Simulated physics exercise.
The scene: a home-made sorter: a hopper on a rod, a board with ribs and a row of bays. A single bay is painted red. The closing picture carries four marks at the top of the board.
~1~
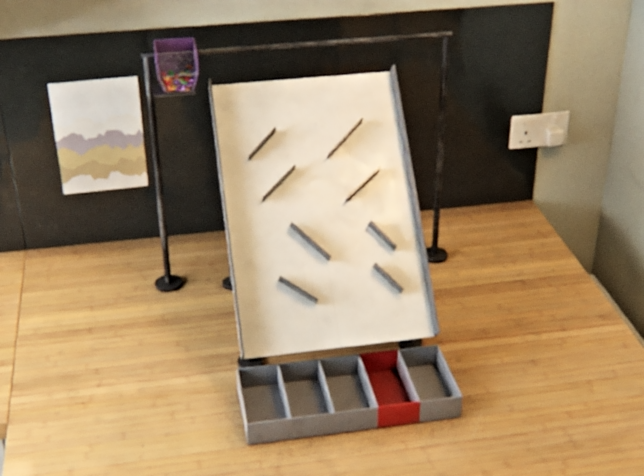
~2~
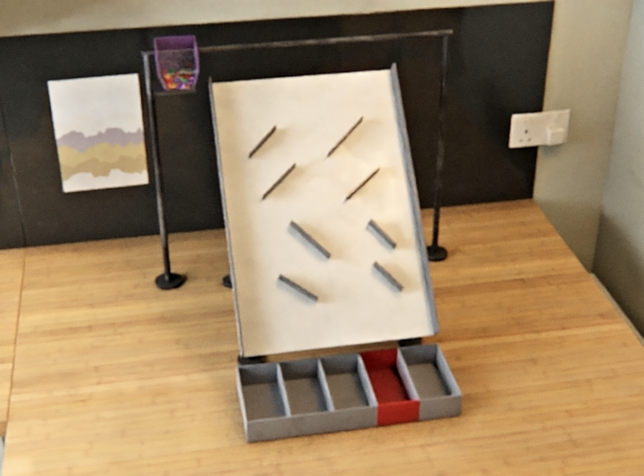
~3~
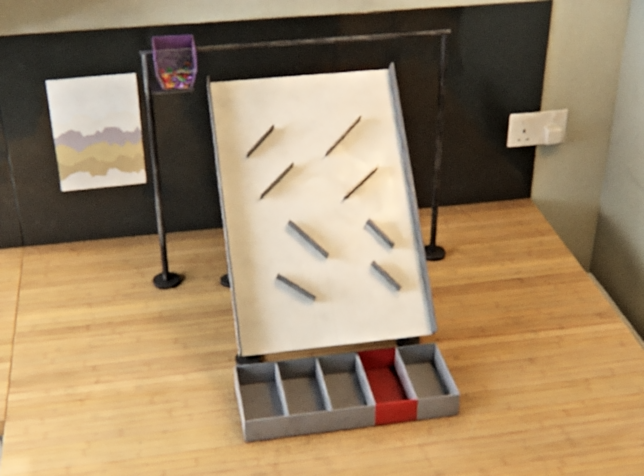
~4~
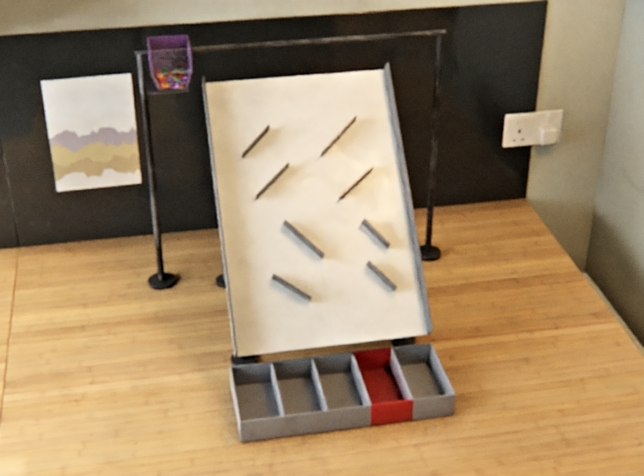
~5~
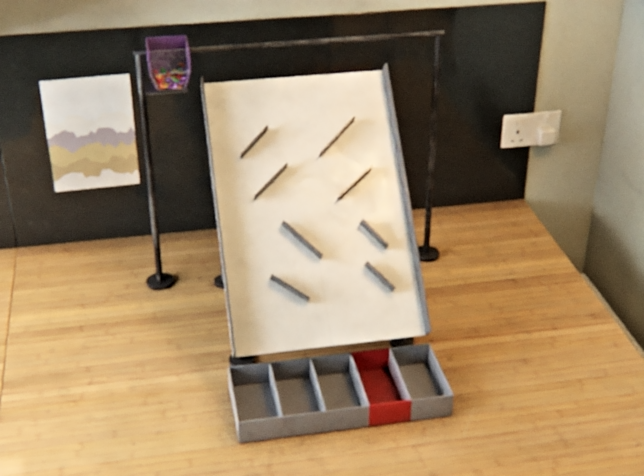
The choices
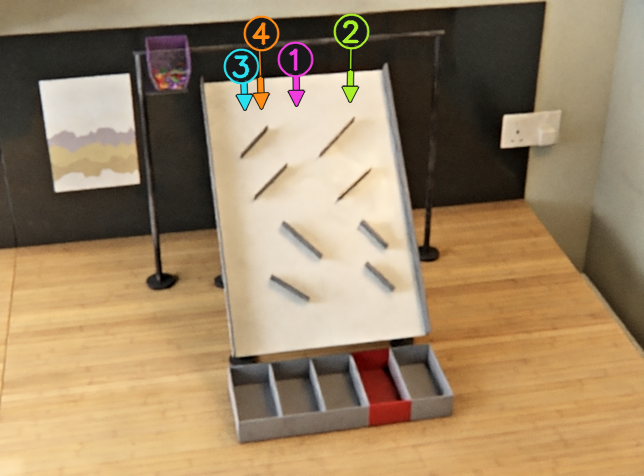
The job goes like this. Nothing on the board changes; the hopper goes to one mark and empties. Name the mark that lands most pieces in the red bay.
Best: 1.
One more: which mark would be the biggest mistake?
That would be 3.
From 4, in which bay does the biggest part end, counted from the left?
The first from the left.
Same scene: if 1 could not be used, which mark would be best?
2.
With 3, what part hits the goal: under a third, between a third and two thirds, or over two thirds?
Under a third.
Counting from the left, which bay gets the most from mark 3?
The first.
On the marked copy, mark 1 meets the board at (296, 100); mark 2 meets the board at (350, 96); mark 3 meets the board at (244, 104); mark 4 meets the board at (261, 103).
With 1, the larger part in the red bay, roughly a quarter in other bays.
With 2, roughly half in the red bay, roughly half in other bays, just a few held on the board.
With 3, just a few in the red bay, almost all in other bays.
With 4, roughly a quarter in the red bay, the larger part in other bays.
